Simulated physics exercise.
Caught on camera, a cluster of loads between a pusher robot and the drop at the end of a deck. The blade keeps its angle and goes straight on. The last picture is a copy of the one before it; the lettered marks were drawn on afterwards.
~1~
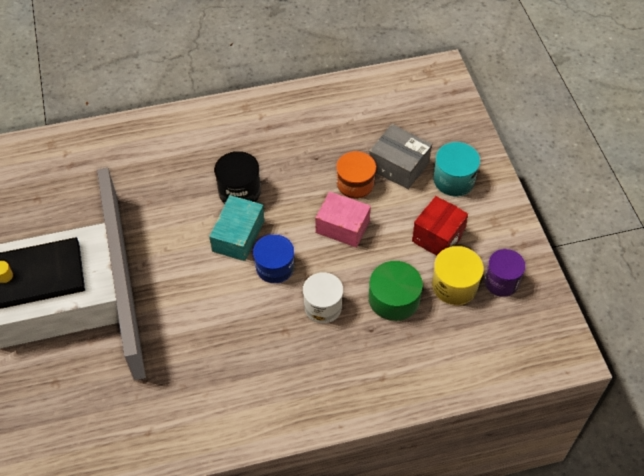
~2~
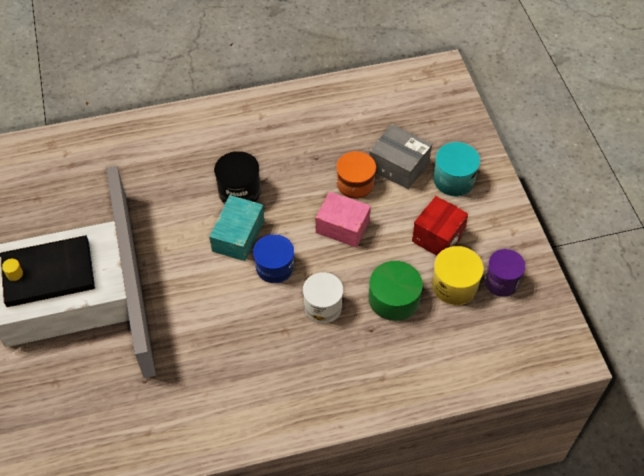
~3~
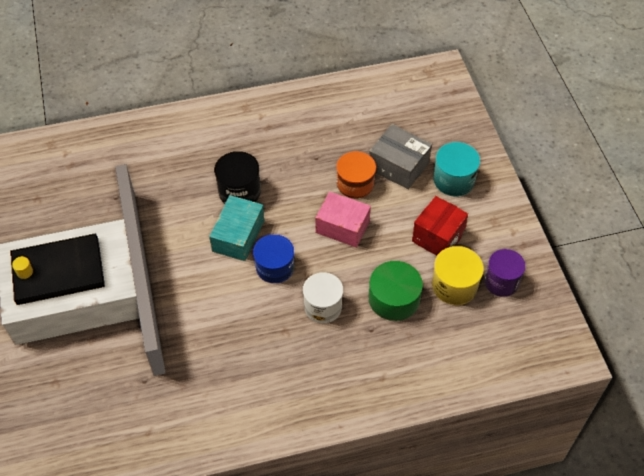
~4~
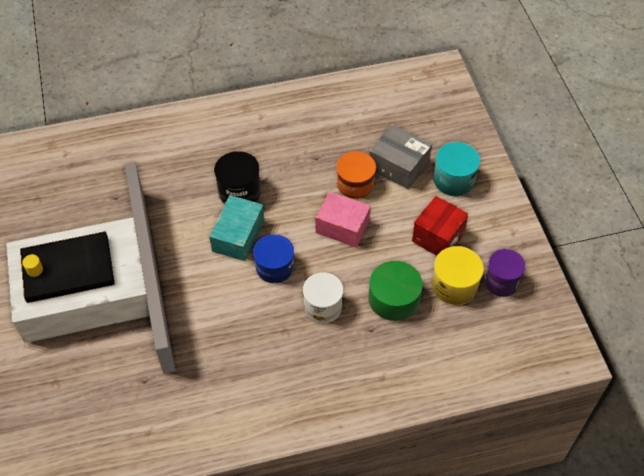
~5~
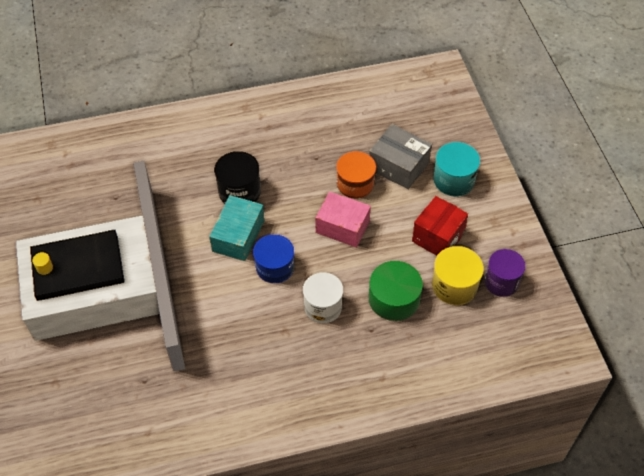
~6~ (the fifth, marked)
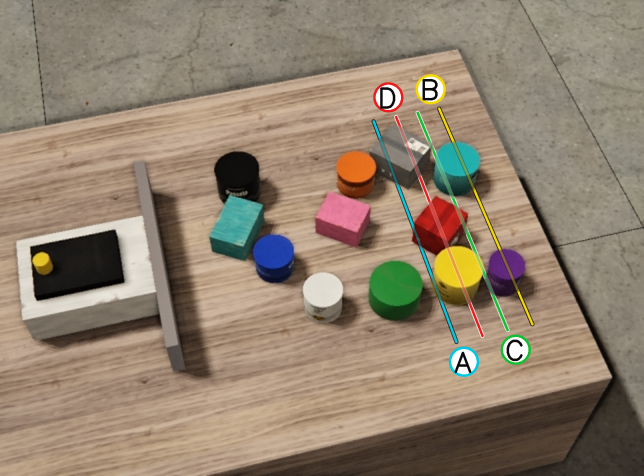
A white machine with a black top and a wide grey plate slid slowly a short way right across a wooden deck, toward a cluster of colourful pails and boxes that stayed still.
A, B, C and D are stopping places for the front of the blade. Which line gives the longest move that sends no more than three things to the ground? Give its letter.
The farthest such stop is C.
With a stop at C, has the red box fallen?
No.
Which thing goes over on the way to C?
It is the turquoise pail.
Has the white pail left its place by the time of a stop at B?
By then, yes.
On the marked copy, A at (412, 223); B at (482, 208); C at (459, 213); D at (436, 218).
Following C. Soon after the start, robot (198, 238); black pail (278, 173); blue pail (298, 255).
Later, robot (310, 215); purple pail (540, 263); turquoise pail (462, 170).
In the end, robot (395, 198); turquoise pail over the edge; grey parcel (486, 112); one fallen.
As for the rest, A is within the limit but short; B drops five; D is within the limit but short.
